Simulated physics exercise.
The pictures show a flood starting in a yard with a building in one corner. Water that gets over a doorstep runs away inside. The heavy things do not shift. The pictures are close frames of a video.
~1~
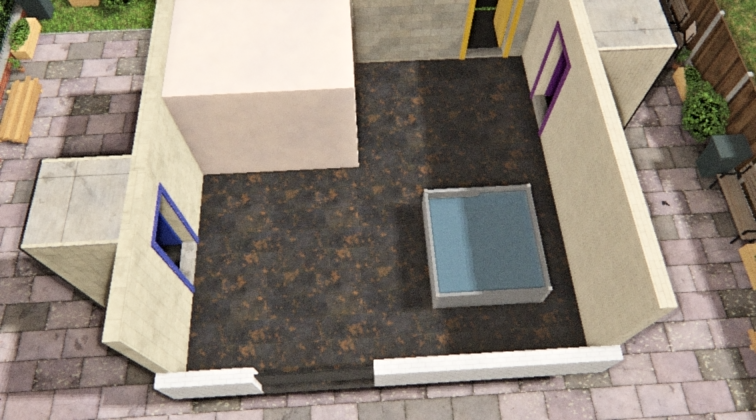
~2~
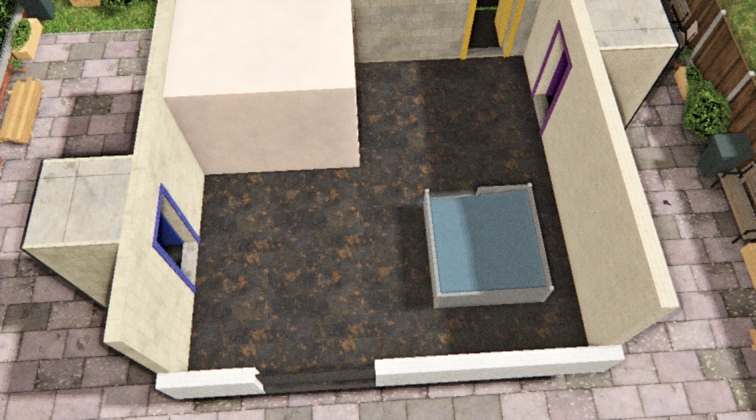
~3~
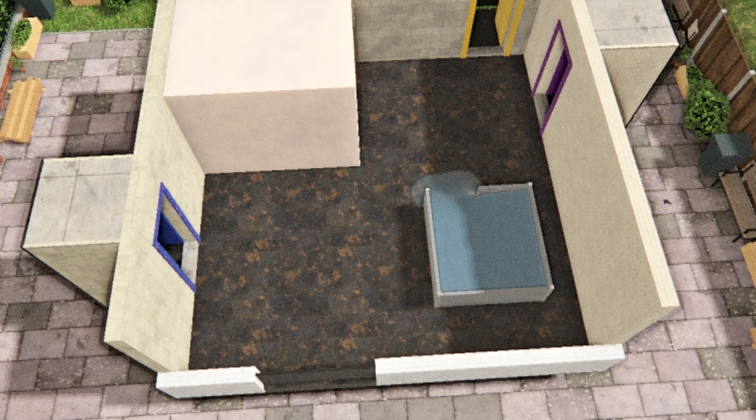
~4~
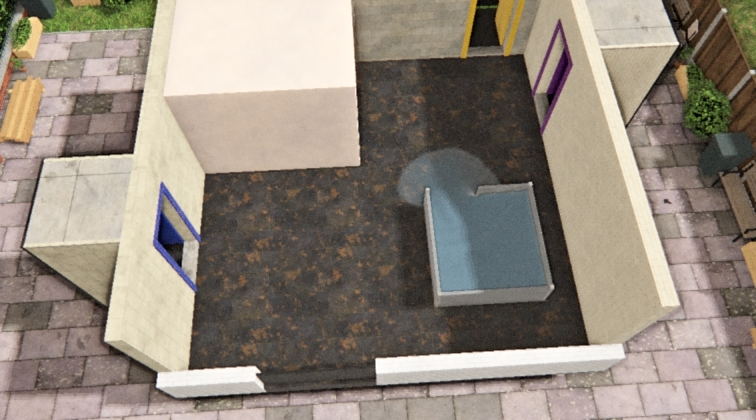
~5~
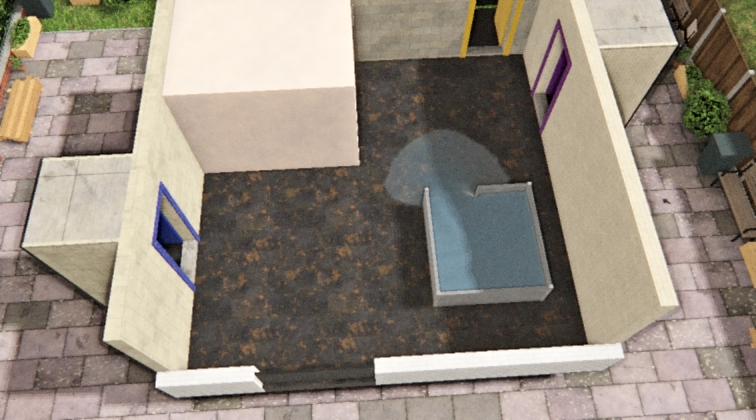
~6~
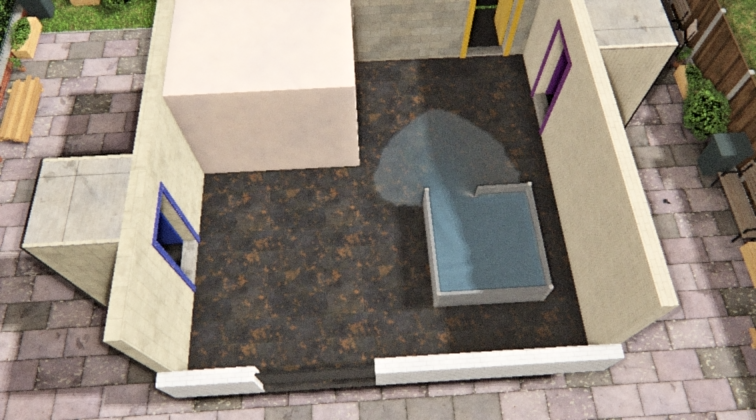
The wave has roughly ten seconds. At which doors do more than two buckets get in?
In the end: The yellow door lets in a lot; the purple door admits no more than that; the blue door admits no more than that.
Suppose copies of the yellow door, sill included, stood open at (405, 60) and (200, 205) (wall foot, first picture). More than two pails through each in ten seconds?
As listed: Is over, holds.
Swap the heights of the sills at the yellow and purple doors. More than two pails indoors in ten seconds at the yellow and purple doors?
Then: Yellow door keeps below it, purple door floods.
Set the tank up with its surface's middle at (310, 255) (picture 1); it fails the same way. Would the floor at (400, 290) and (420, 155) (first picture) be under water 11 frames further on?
In that order: Dry, awash.
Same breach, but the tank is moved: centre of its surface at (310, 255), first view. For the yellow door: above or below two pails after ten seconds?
In short: Yellow is under.
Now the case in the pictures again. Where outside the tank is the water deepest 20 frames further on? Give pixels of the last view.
Close to (372, 99).
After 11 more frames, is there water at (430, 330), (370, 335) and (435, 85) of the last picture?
In turn: Clear, clear, covered.
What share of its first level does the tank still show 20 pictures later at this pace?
I make it 46 per cent.
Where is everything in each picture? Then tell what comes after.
The first picture shows the tank at (484, 240) is whole and still.
In the second picture, the front is at a hidden place, out from the gap on the tank's far side.
In the third picture, water pours out on the tank's far side and has run to (469, 176).
In the fourth picture, the front is at (457, 151), out from the gap on the tank's far side.
In the fifth picture, the front is at (432, 134), out from the gap on the tank's far side.
In the sixth picture, water pours out on the tank's far side and has run to (429, 114).
A moment on, water covers 30 % of the floor; the yellow door not reached, the purple door not reached, the blue door not reached.
Next, water covers 35 % of the floor; the yellow door under two buckets in, the purple door wet at the sill, nothing in, the blue door not reached.
Then, water covers 35 % of the floor; the yellow door over two buckets in, the purple door wet at the sill, nothing in, the blue door not reached.
Later, water covers 45 % of the floor; the yellow door far over two buckets in, the purple door wet at the sill, nothing in, the blue door not reached.
In the end, water covers 70 % of the floor; the yellow door far over two buckets in, the purple door wet at the sill, nothing in, the blue door not reached.
